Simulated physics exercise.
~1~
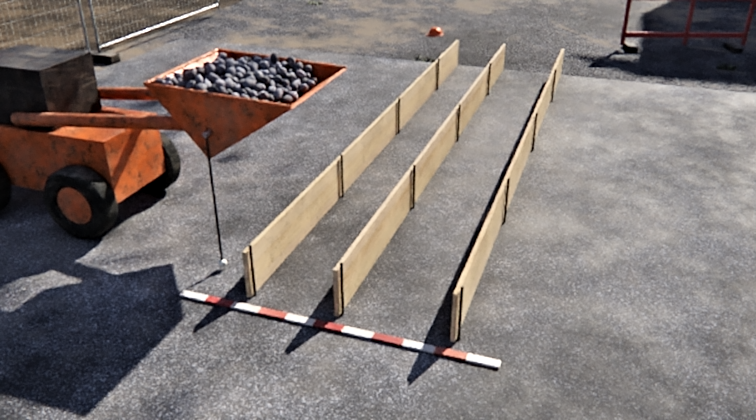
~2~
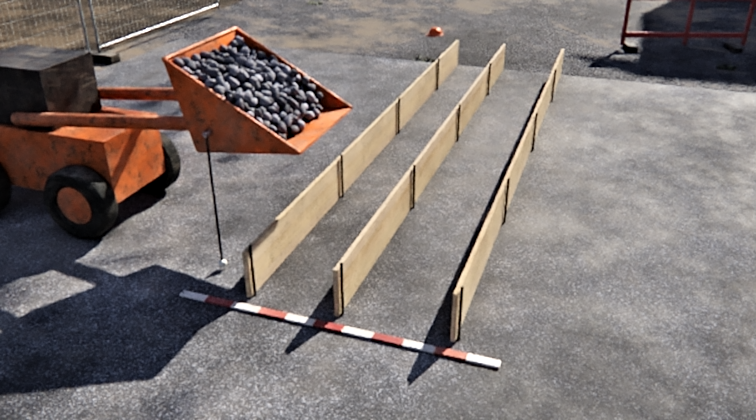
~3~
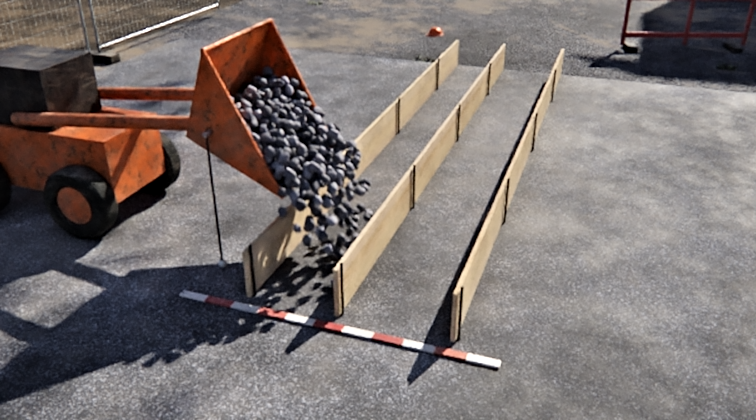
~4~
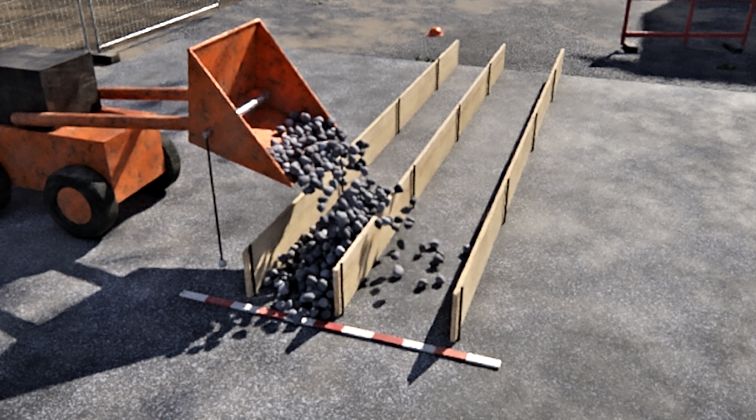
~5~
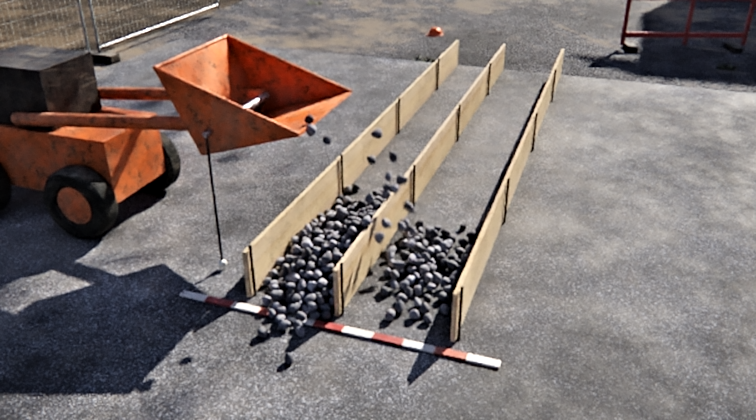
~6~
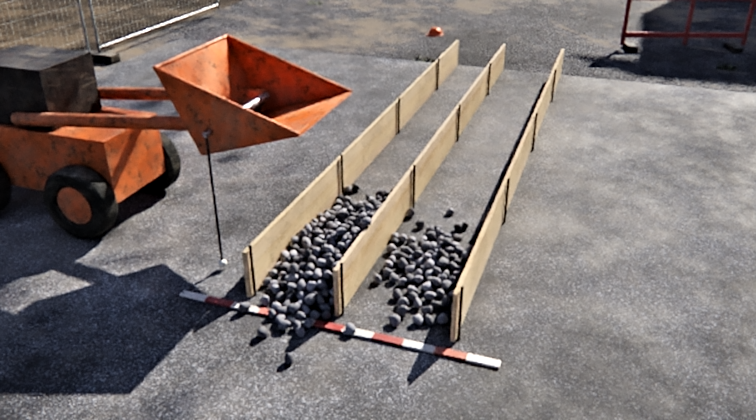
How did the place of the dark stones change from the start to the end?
At the start the stones were heaped in the loader's raised orange bucket. By the end they lay on the ground to the right, mostly in the bay nearer the loader, with some in the other bay and a few spilled out at the front.
